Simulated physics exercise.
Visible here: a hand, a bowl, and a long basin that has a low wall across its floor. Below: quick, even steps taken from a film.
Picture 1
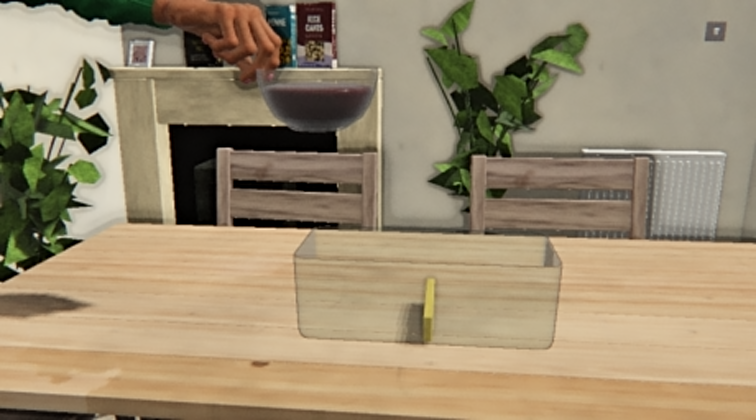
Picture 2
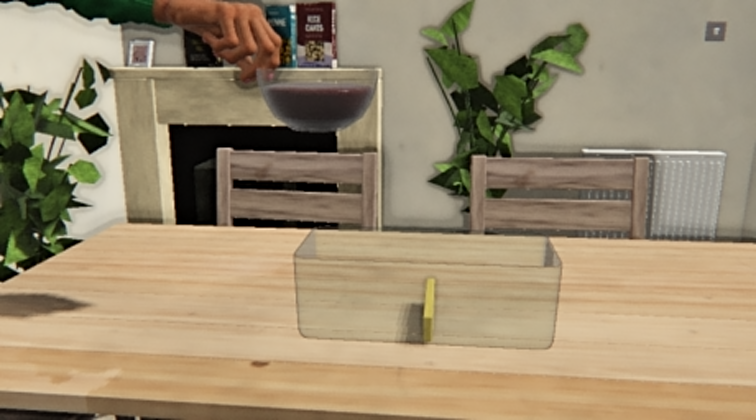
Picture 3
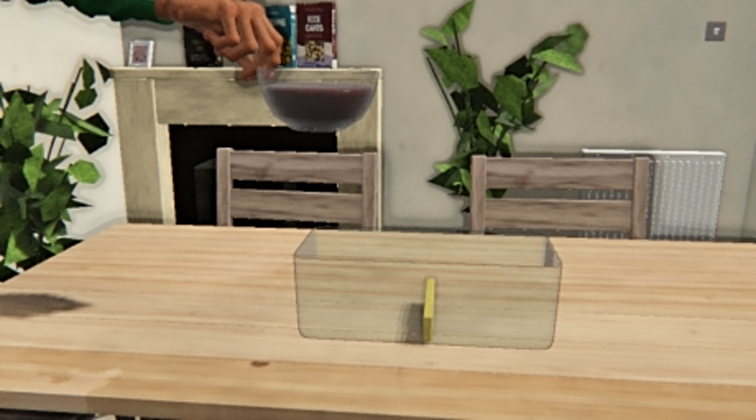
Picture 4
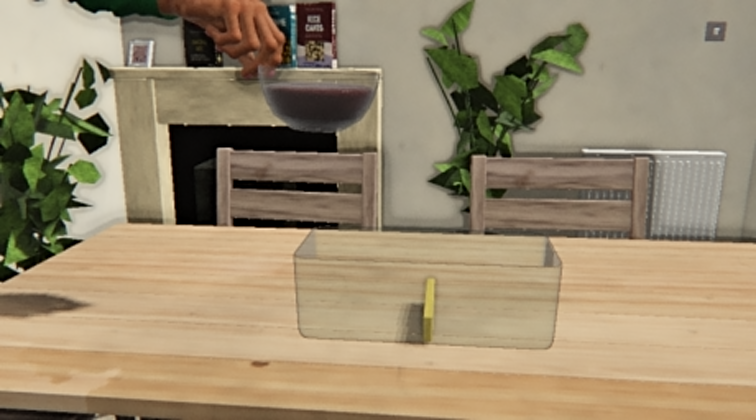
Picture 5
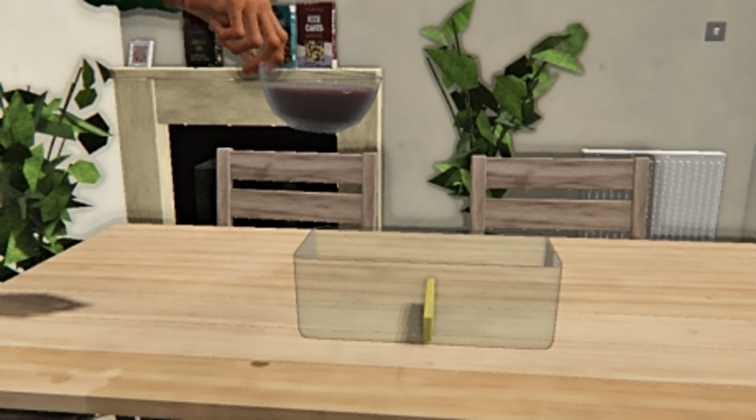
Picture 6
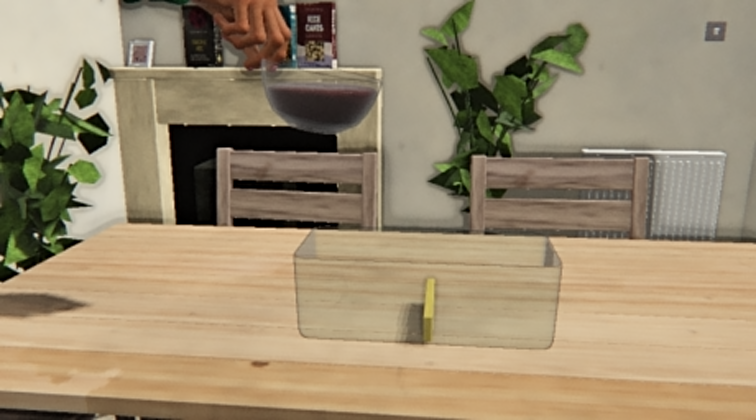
In a room with a fireplace, a hand slowly tilting a glass bowl of dark red liquid rightward above a wooden table.
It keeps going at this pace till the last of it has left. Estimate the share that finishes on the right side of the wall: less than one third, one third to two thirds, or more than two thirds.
The share right of the wall is left at a third to two thirds.
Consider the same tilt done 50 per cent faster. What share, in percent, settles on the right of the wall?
Roughly 40 percent.
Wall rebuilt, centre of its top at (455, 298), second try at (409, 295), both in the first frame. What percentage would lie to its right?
Result: 10 % first, 75 % second.
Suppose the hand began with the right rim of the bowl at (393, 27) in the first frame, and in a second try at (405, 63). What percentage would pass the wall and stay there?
In order: Close to 70 and 75 percent.
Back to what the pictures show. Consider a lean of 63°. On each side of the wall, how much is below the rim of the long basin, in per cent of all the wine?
Left side 5 in a hundred, right side 5 in a hundred.
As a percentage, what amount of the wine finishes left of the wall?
Roughly 45 %.
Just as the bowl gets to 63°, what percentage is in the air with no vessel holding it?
Roughly 40 %.
A moment on, the bowl is tipped part way and 55 per cent is still to pour, 4 is left of the wall and 3 right of it.
Next, the bowl is tipped on its side and 3 per cent is still to pour, 30 is left of the wall and 51 right of it.
Then the bowl is tipped right over and 0 per cent is still to pour, 46 is left of the wall and 53 right of it.
Later the bowl is tipped right over and 0 per cent is still to pour, 46 is left of the wall and 53 right of it.
At rest 46 per cent lies left of the wall, 53 right of it and 1 outside.
